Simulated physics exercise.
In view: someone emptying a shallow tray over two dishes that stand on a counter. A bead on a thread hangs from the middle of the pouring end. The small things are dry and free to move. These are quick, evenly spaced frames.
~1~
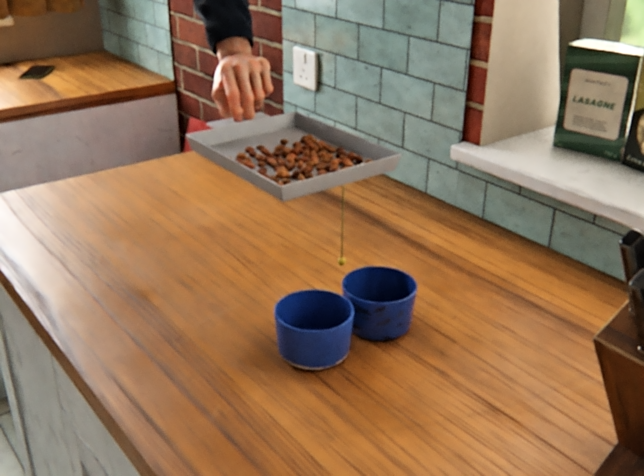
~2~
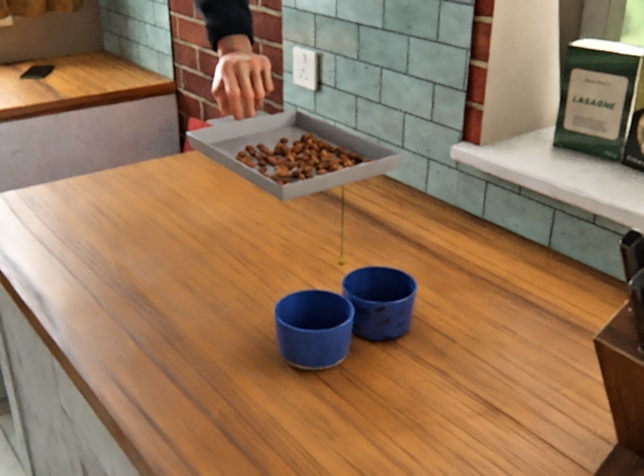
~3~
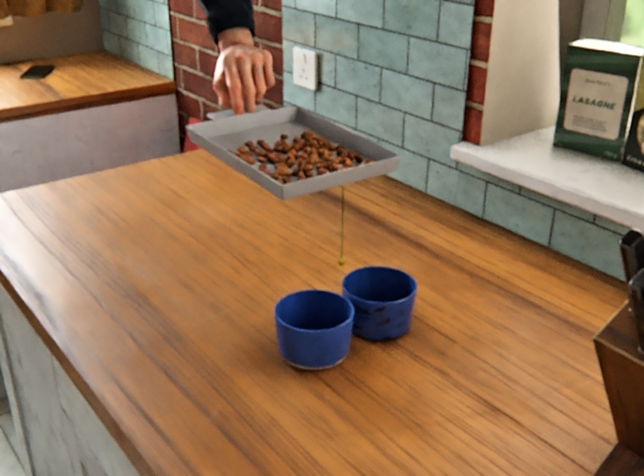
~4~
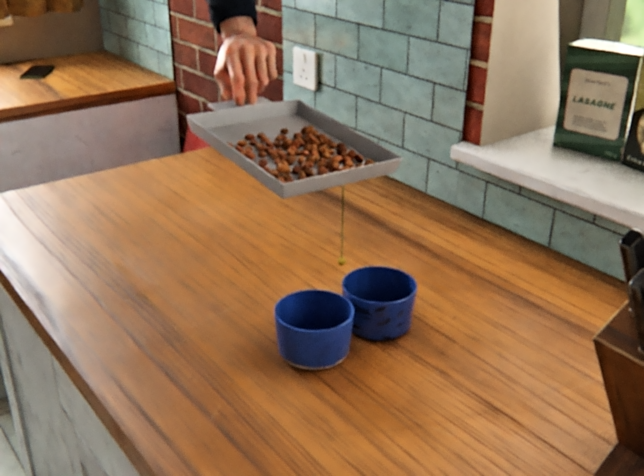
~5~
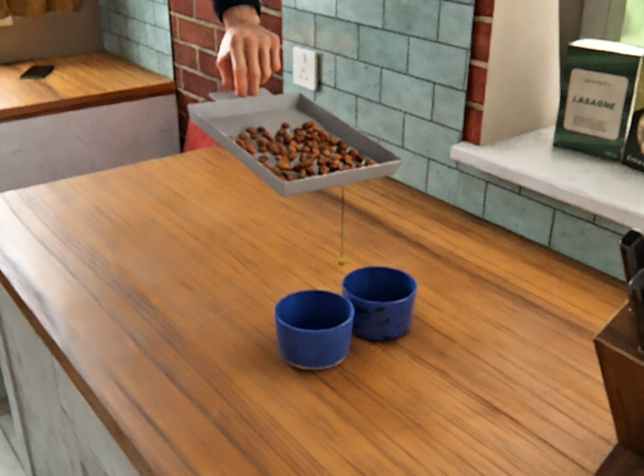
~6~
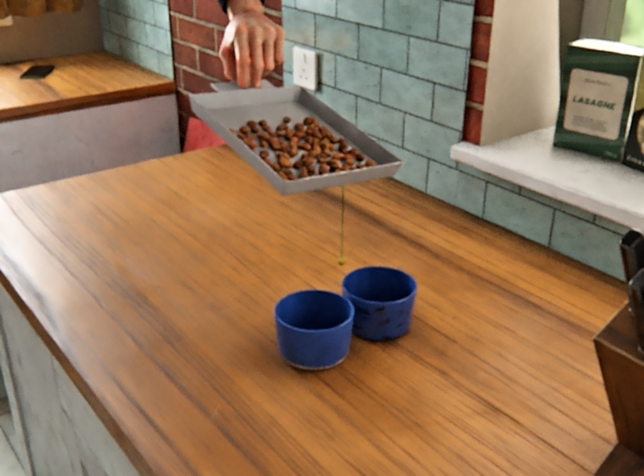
A hand slowly raises the back of a gray tray of brown pieces above two blue dishes.
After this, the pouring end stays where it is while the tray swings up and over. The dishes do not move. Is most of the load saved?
Caught overall: Under half.
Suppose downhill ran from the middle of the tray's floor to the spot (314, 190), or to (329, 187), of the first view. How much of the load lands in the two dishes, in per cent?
In turn 90 and 90 in a hundred.
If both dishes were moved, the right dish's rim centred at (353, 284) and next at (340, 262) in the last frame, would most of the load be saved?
First not half, then under half.
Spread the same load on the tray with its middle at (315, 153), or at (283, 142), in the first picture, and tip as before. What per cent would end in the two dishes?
The first gives 30 %, the second 20 %.
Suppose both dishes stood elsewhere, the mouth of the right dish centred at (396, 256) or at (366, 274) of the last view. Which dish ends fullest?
First the right dish, then the right-hand dish.
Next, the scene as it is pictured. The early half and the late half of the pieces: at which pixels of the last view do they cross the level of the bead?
Around (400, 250) and then (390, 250).
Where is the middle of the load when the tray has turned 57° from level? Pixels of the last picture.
Close to (353, 159).
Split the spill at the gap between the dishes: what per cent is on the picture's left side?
It comes to 0 per cent or so.
Shortly afterwards, tray tipped steeply; all but a few on the tray; only a few in the air.
Next, tray tipped right over; near half on the tray; a little in the right dish; near a quarter outside both; near a quarter in the air.
Some moments later, tray tipped past a quarter turn; near a third in the right dish; near two thirds outside both.
In the end, tray tipped past a quarter turn; none at all in the left dish; near a third in the right dish; near two thirds outside both.
